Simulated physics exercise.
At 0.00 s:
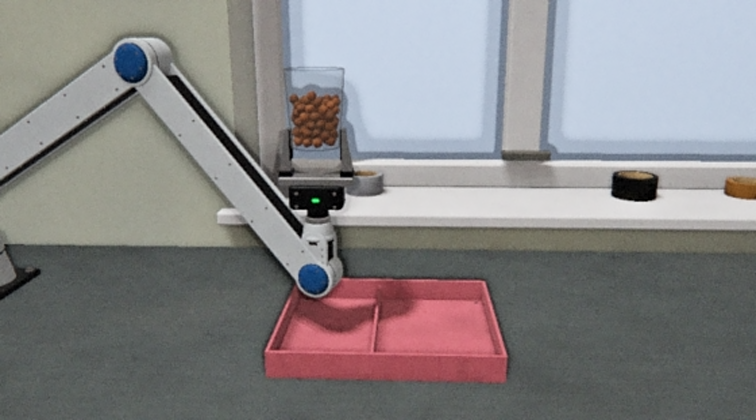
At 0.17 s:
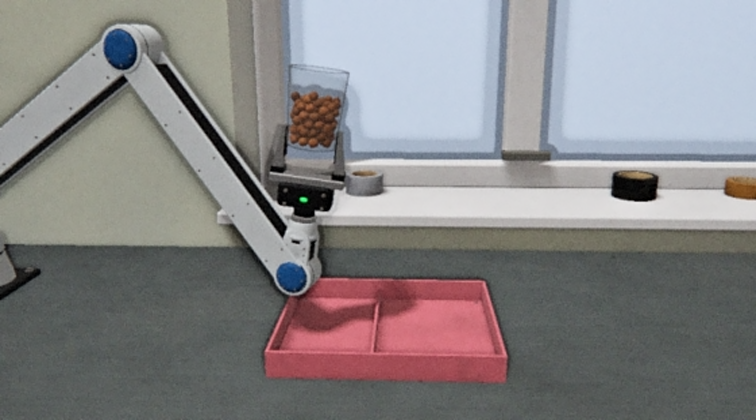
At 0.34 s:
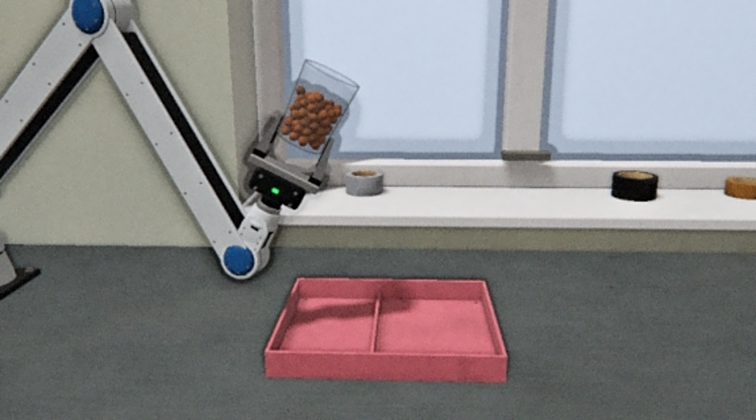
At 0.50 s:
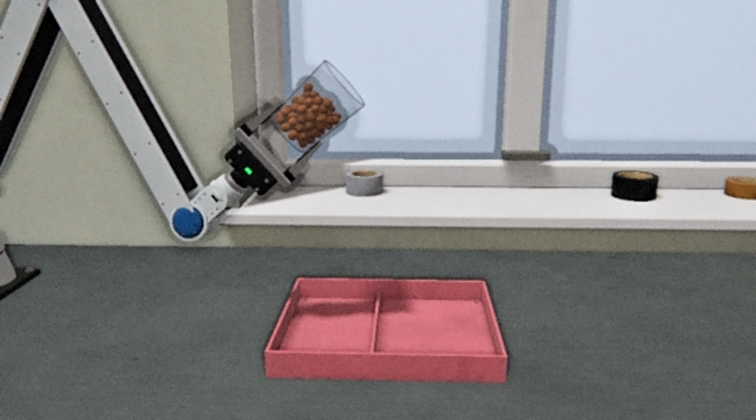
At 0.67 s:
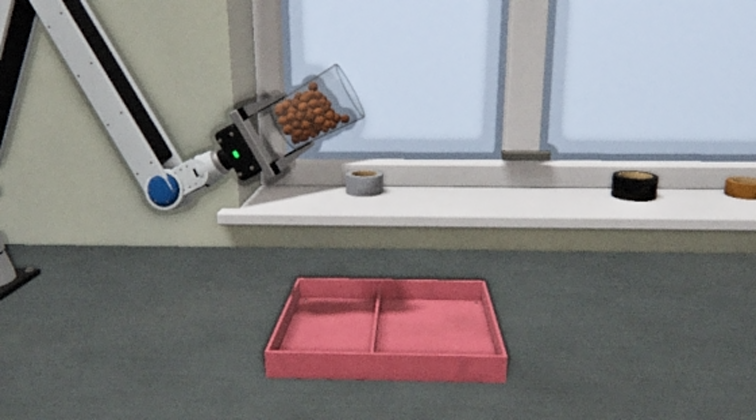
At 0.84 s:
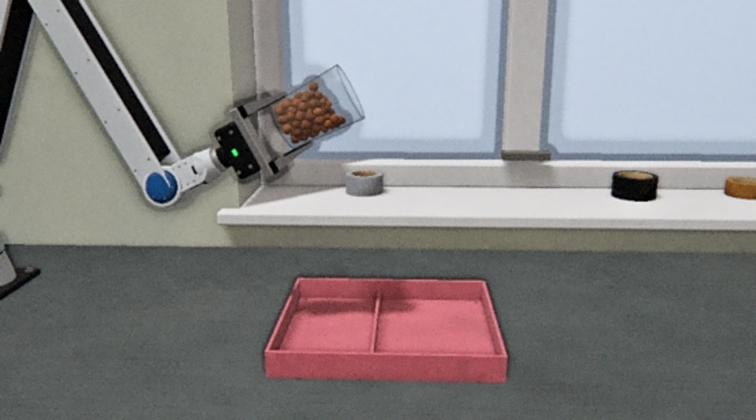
A robot arm drew back to the left while steadily tilting a clear cup of hazelnuts to the right, above and behind a pink divided tray, then held it slanted with the nuts still inside.
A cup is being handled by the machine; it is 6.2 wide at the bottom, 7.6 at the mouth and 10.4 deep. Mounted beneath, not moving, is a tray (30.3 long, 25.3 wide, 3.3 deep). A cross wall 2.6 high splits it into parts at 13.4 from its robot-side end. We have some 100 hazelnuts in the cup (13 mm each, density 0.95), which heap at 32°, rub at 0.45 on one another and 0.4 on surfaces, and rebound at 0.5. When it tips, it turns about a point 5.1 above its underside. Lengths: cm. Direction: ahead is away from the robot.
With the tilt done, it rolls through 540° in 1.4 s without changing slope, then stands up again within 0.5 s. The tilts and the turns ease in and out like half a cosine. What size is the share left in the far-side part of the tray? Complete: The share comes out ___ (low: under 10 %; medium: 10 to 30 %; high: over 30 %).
The share comes out low.
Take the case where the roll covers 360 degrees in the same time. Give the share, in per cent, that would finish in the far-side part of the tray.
In that case you'd get close to 0 per cent.
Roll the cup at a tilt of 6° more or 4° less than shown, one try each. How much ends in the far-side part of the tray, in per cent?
You'd get close to 5 per cent, then close to 0 per cent.
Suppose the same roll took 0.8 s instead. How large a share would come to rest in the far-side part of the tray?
It would come to close to 0 per cent.
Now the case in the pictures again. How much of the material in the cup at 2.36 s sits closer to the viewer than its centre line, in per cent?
The answer works out at some 45 percent.
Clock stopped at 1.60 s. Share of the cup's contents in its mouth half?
My estimate is some 30 per cent.
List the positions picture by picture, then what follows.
The first picture shows cup middle at (315, 109), upright; upper third of the load around (315, 105), from x 295 to 335, top at y 95; 97 in the cup.
The second picture shows cup middle at (315, 109), tipped 8°; upper third of the load around (314, 106), from x 295 to 335, top at y 95.
The third picture shows cup middle at (315, 110), tipped 27°; upper third of the load around (311, 105), from x 285 to 340, top at y 90.
The fourth picture shows cup middle at (316, 110), tipped 48°; upper third of the load around (309, 104), from x 280 to 335, top at y 90.
The fifth picture shows cup middle at (316, 110), tipped 62°; upper third of the load around (310, 104), from x 280 to 345, top at y 85.
The sixth picture shows cup middle at (316, 110), tipped 63°; upper third of the load around (308, 103), from x 280 to 340, top at y 85; 97 in the cup.
By 1.60 s, tipped 63°, highest piece 36 above the table; 97 in the cup.
By 2.36 s, tipped 54°, highest piece 36 above the table; 97 in the cup.
By 2.94 s, upright, highest piece 37 above the table; 97 in the cup.
By 3.64 s, upright, highest piece 37 above the table; 97 in the cup.
Final count, 97 in the cup. That is 0 % in the far-side part of the tray.
